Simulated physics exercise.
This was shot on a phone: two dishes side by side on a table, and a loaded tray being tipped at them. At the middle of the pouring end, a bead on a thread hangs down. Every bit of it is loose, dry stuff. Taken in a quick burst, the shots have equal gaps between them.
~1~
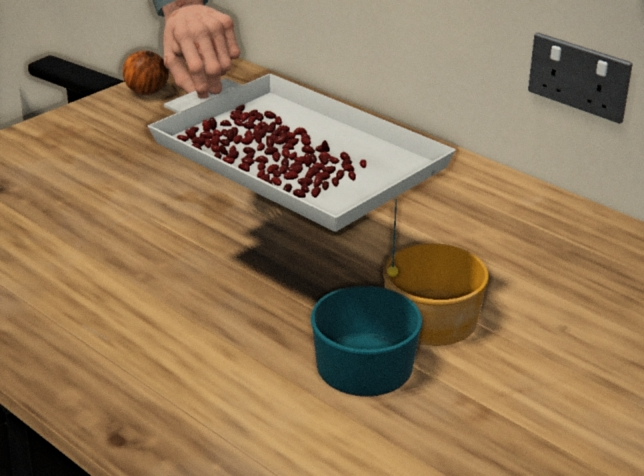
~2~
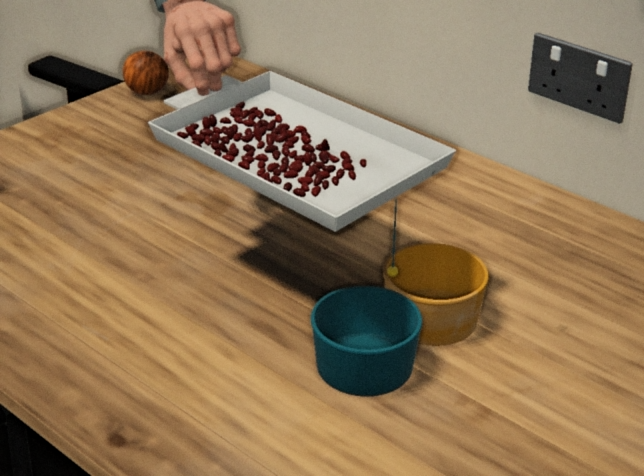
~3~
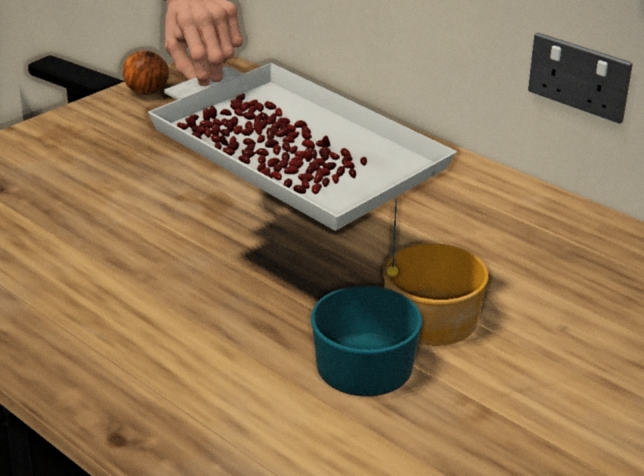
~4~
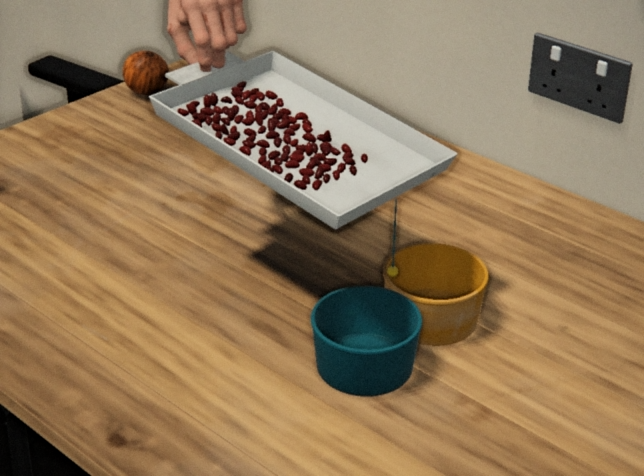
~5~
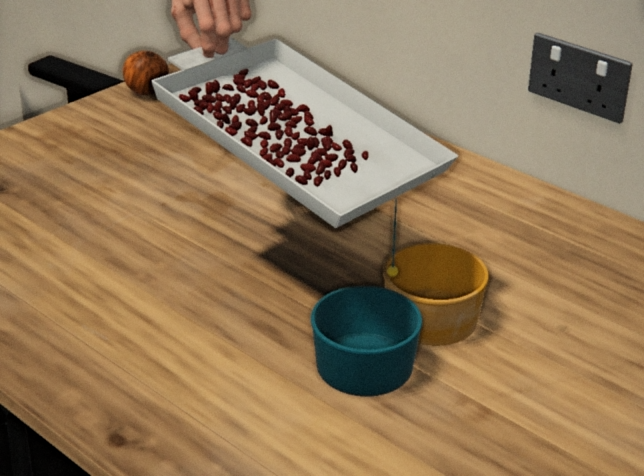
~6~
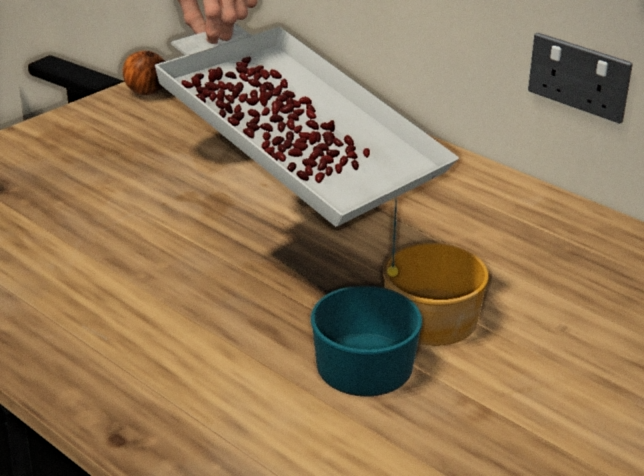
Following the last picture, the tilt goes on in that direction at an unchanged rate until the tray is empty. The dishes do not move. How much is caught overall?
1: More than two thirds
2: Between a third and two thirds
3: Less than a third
The answer is 1.
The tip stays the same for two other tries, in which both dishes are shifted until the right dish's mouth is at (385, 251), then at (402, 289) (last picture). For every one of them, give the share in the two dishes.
Trial 1 about 0 %, trial 2 about 40 %.
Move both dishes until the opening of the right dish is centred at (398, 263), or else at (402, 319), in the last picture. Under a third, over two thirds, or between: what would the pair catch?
In order: Under a third, then below one third.
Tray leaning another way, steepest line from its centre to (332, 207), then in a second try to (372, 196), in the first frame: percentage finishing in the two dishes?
Respectively 90 % and 70 %.
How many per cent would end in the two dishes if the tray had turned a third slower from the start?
Something like 80 percent, give or take.
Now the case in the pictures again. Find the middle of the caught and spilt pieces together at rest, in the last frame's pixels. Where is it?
About (447, 312).
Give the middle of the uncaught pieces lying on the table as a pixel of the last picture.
About (506, 343).
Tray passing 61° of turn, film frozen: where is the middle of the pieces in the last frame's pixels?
Somewhere about pixel (414, 168).
Just after the last frame, tray tipped steeply; almost all on the tray; just a few in the right dish; about a tenth in the air.
A moment on, tray tipped past a quarter turn; roughly half on the tray; just a few in the left dish; roughly a quarter in the right dish; about a tenth outside both; roughly a quarter in the air.
Further on, tray tipped past a quarter turn; just a few in the left dish; the larger part in the right dish; roughly a quarter outside both.
When it is over, tray tipped past a quarter turn; just a few in the left dish; the larger part in the right dish; roughly a quarter outside both.
